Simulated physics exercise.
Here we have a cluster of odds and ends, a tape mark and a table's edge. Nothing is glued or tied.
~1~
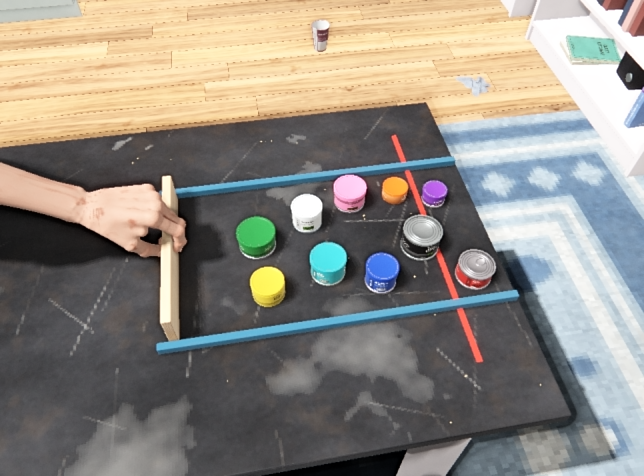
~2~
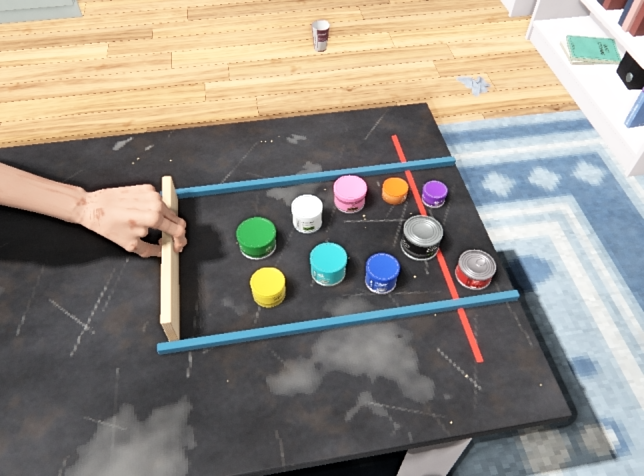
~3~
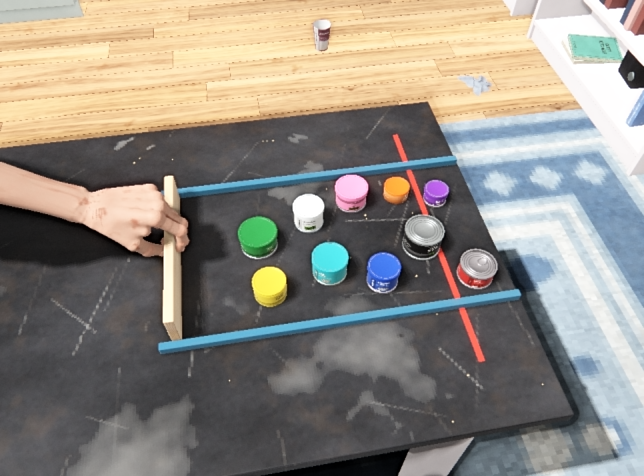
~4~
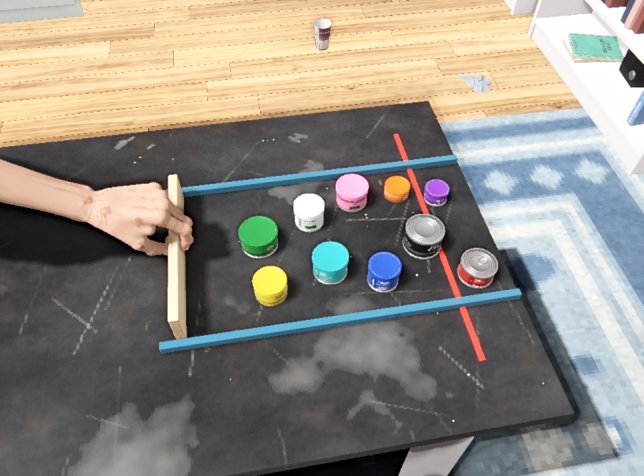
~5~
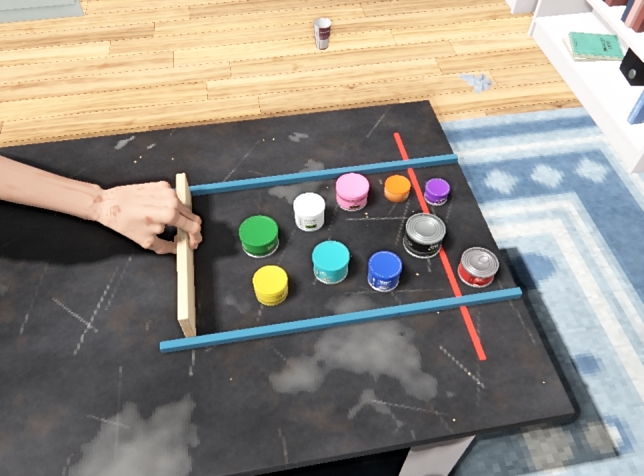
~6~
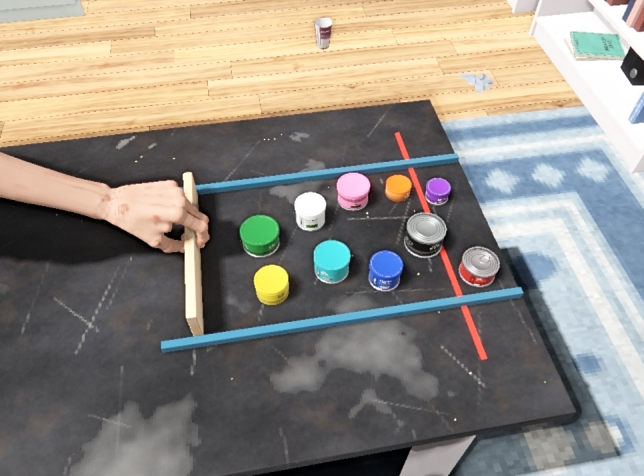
A hand slides an upright board slightly right behind colourful pots on a dark table.
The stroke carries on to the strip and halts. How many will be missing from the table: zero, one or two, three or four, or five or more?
The number that fall off is one or two.
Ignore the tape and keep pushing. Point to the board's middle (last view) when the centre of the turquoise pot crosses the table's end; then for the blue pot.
About (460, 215), and (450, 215) for the other.
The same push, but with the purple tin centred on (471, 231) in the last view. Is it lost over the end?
Then it drops off.
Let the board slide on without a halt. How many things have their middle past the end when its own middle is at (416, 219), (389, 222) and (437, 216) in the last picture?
In that order 0, 0 and 2.
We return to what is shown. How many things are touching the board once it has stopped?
It touches 4.
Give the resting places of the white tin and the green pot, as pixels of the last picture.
About (438, 191), and the other about (451, 216).
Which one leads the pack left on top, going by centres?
That is the black pot.
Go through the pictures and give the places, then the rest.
In the first frame, red tin (475, 270); purple tin (434, 194); black pot (421, 238); board (170, 253); tape (430, 230).
In the second frame, purple tin (434, 194); yellow tub (269, 287).
In the third frame, black pot (423, 237); green pot (259, 238).
In the fourth frame, red tin (477, 268); pink tin (352, 193).
In the fifth frame, purple tin (437, 192); white tin (310, 213).
In the sixth frame, red tin (479, 267); purple tin (438, 192); black pot (425, 235); board (193, 249); tape (434, 228).
Early on, none off yet; red tin at rest near (479, 267); purple tin at rest near (438, 192); black pot at rest near (425, 235).
A while later, none off yet; red tin at rest near (479, 267); purple tin at rest near (438, 192); black pot moving near (431, 233).
Finally, the number that fall off is one or two; lost, red tin.
